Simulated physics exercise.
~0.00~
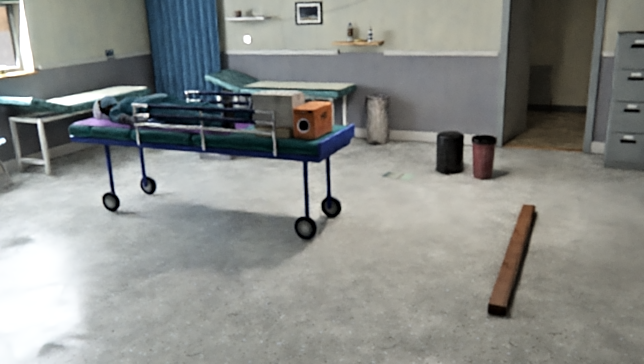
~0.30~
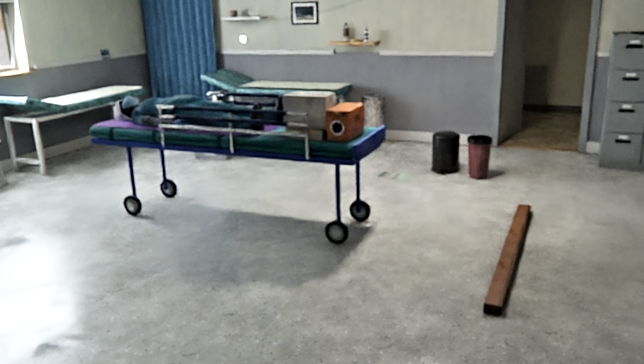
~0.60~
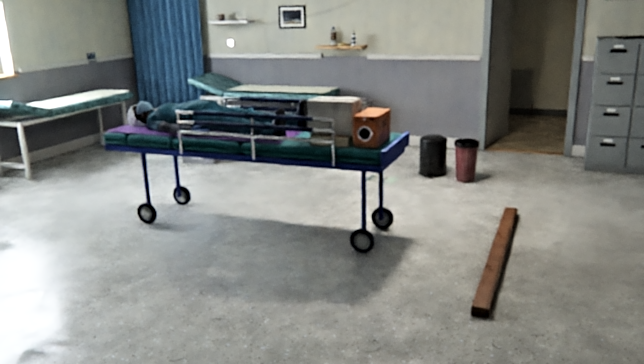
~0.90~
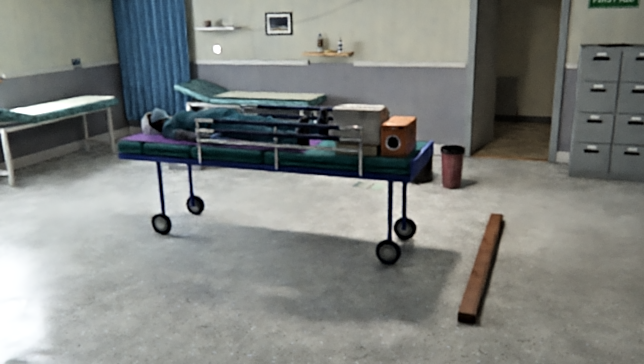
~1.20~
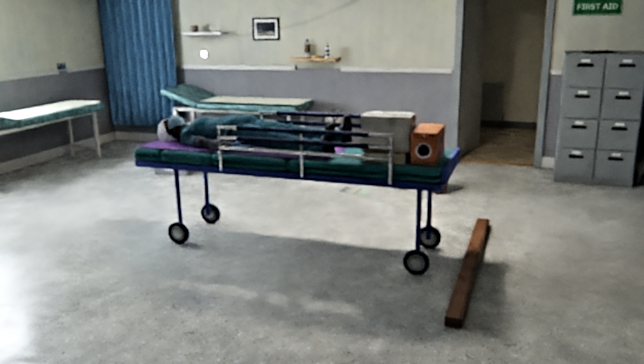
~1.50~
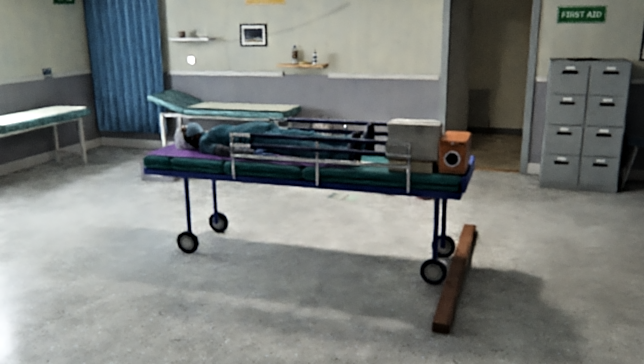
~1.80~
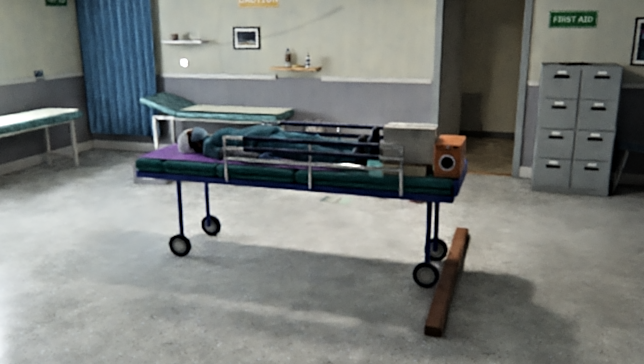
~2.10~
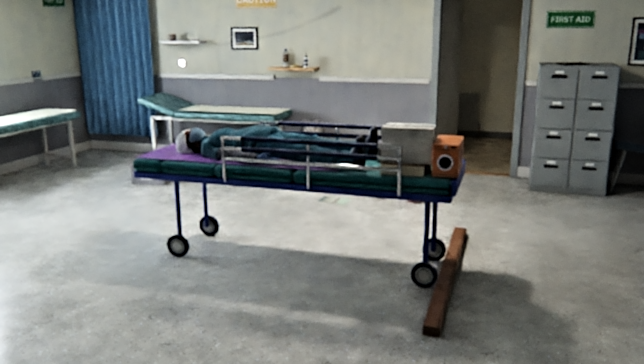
The footage shows a wheeled trolley carrying a lying person, a pale box and an orange unit as it rolls right across a clinic floor towards a brown wooden bar. It stops at the bar and stays level, with the person and both items still aboard.
